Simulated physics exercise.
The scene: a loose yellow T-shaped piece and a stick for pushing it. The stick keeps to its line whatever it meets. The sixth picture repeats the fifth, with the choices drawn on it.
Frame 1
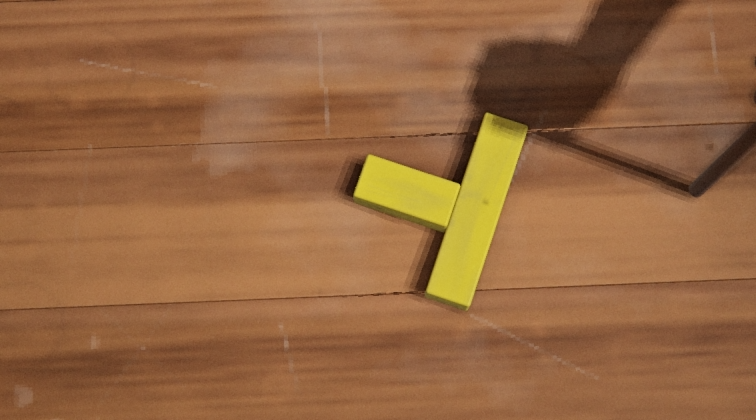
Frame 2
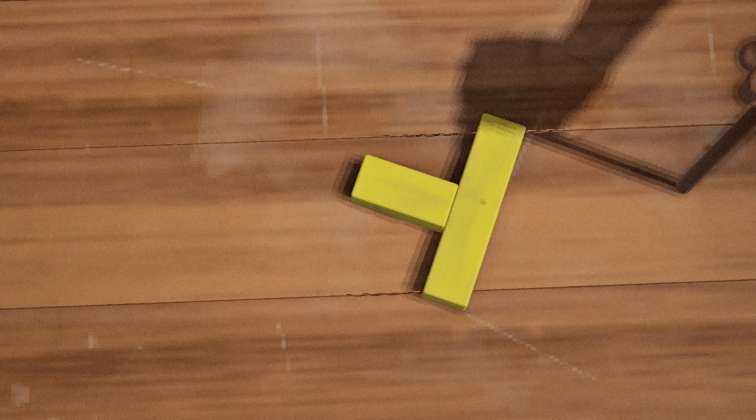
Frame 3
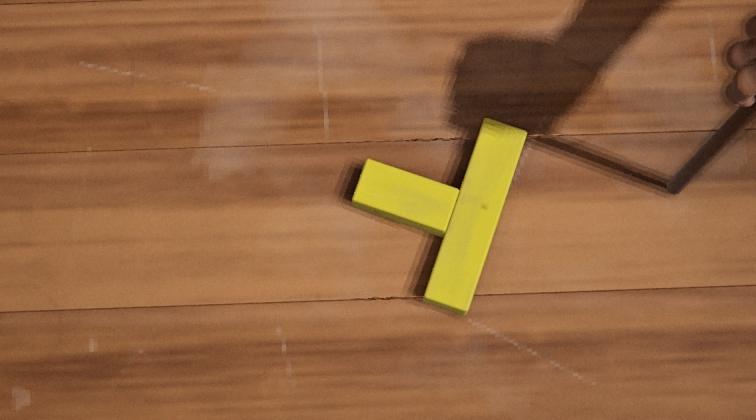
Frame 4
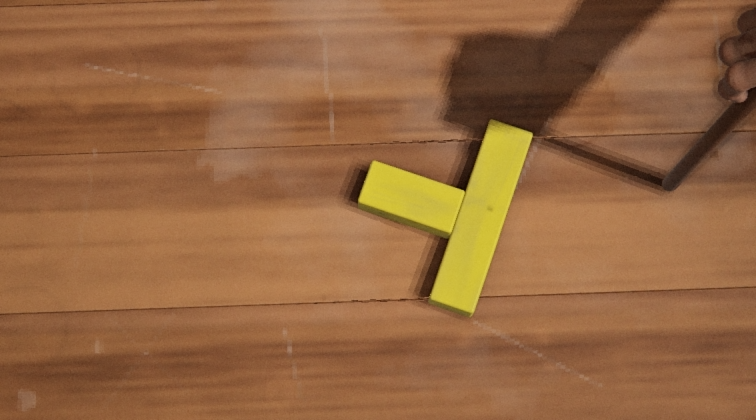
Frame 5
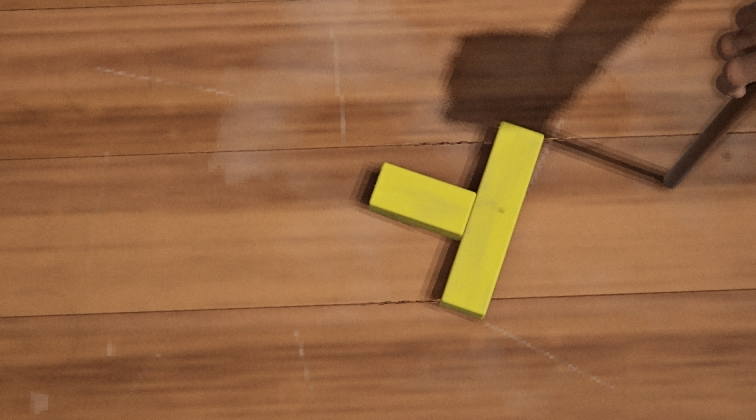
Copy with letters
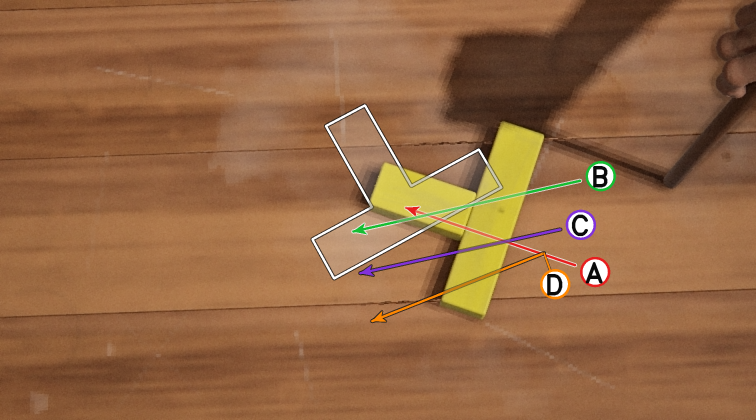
At the start, a yellow T-shaped piece lies on a wooden surface, with a dark bent stick near its upper end and a shadow above. A hand comes into view at the upper right, holding the stick, whose bend shifts slightly left, while the piece shows barely any movement against the wood grain.
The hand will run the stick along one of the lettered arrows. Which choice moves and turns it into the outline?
C.
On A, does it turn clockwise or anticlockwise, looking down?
Clockwise.
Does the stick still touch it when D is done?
No.
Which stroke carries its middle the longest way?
B.
On the copy, A from (575, 265) to (406, 208); B from (580, 181) to (353, 232); C from (560, 229) to (360, 273); D from (544, 253) to (372, 321).
On C. First, foot of the stick (487, 246), piece (467, 217).
Then, foot of the stick (415, 262), piece (422, 210).
Finally, foot of the stick (360, 274), piece (409, 206); it fills the outline.
By contrast, A leaves the piece out of the outline, at (392, 172); B leaves the piece out of the outline, at (328, 247); D leaves the piece out of the outline, at (455, 218).
